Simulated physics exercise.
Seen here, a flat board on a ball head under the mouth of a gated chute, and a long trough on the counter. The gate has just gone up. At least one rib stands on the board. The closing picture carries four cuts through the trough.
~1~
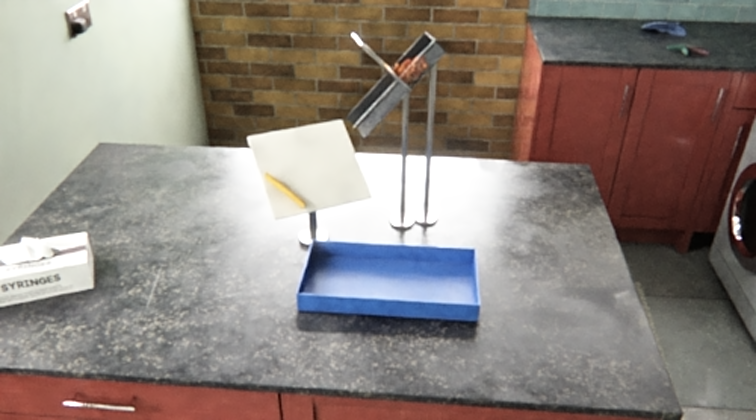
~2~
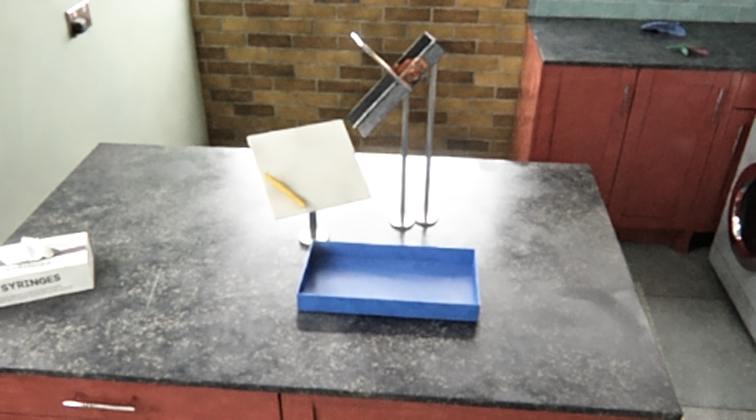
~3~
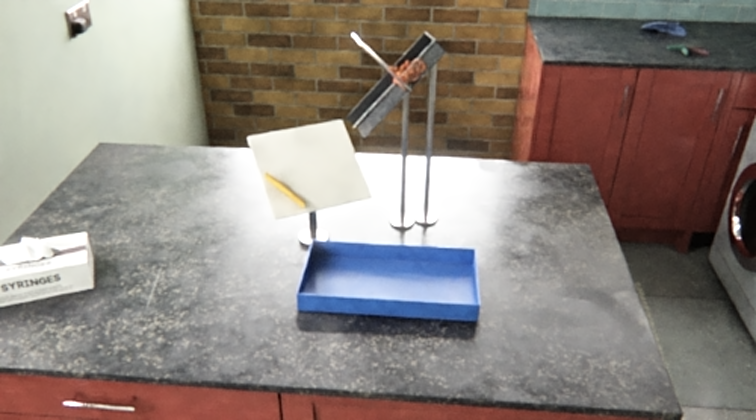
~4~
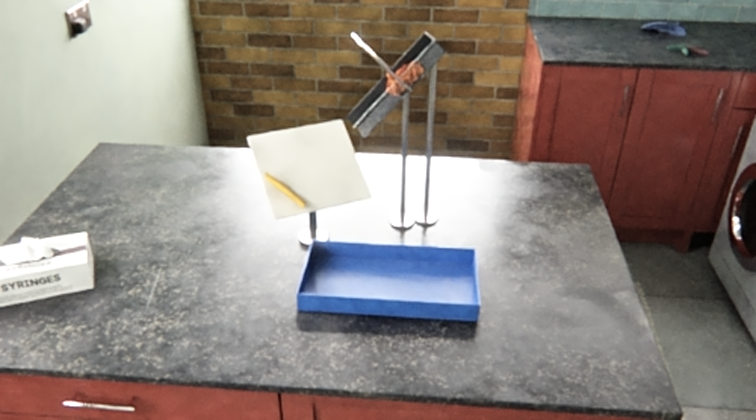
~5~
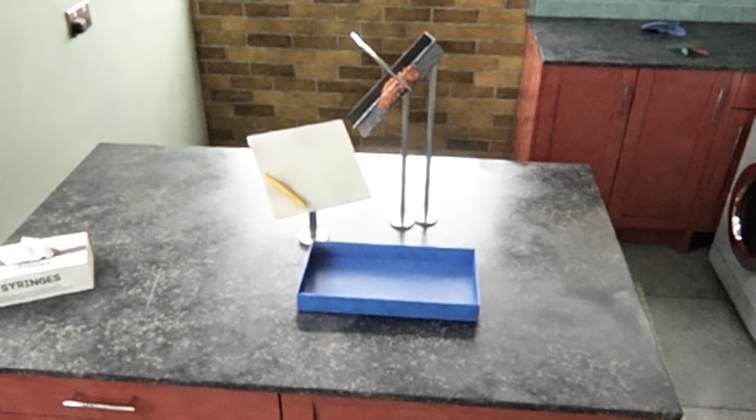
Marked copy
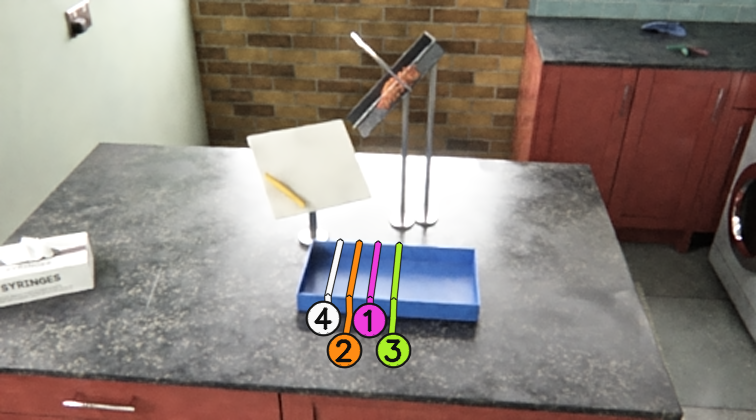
The clip opens on a dark counter with an empty blue trough, a tilted pale board bearing a curved yellow rib, and a raised chute holding reddish-brown pellets near its top, its gate up. The pellets slide down and leftward partway along the chute, while the board and trough stay still.
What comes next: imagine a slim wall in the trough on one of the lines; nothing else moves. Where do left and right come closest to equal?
4 is best.
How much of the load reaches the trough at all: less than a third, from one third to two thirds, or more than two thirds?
More than two thirds.
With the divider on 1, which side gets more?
More lands on the left.
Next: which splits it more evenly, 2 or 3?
That is line 2.
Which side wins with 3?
The left side.
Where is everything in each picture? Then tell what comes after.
In the first picture, load behind the gate at (409, 72), clay pellets; lip of the chute at (361, 133), sloping fairly steeply.
In the second picture, middle of the board at (310, 167), tilted fairly steeply; middle of its low edge at (325, 208); of its high edge at (296, 128).
In the third picture, front corners of the trough at (297, 294) and (479, 304), empty; front of the load at (396, 80).
In the fourth picture, middle of the load at (404, 79); its front at (389, 90), about a quarter of the way to the lip; rib from (266, 173) to (305, 204).
In the fifth picture, middle of the load at (396, 84); its front at (380, 106), about half of the way to the lip.
On the marked copy, line 1 crosses the front rim at (370, 298); line 2 crosses the front rim at (349, 297); line 3 crosses the front rim at (393, 299); line 4 crosses the front rim at (327, 295).
With 1, of what is caught, nearly all on the left of the divider, a small part on the right.
With 2, of what is caught, most on the left of the divider, a small part on the right.
With 3, of what is caught, all on the left of the divider, none on the right.
With 4, of what is caught, about two thirds on the left of the divider, about a third on the right.
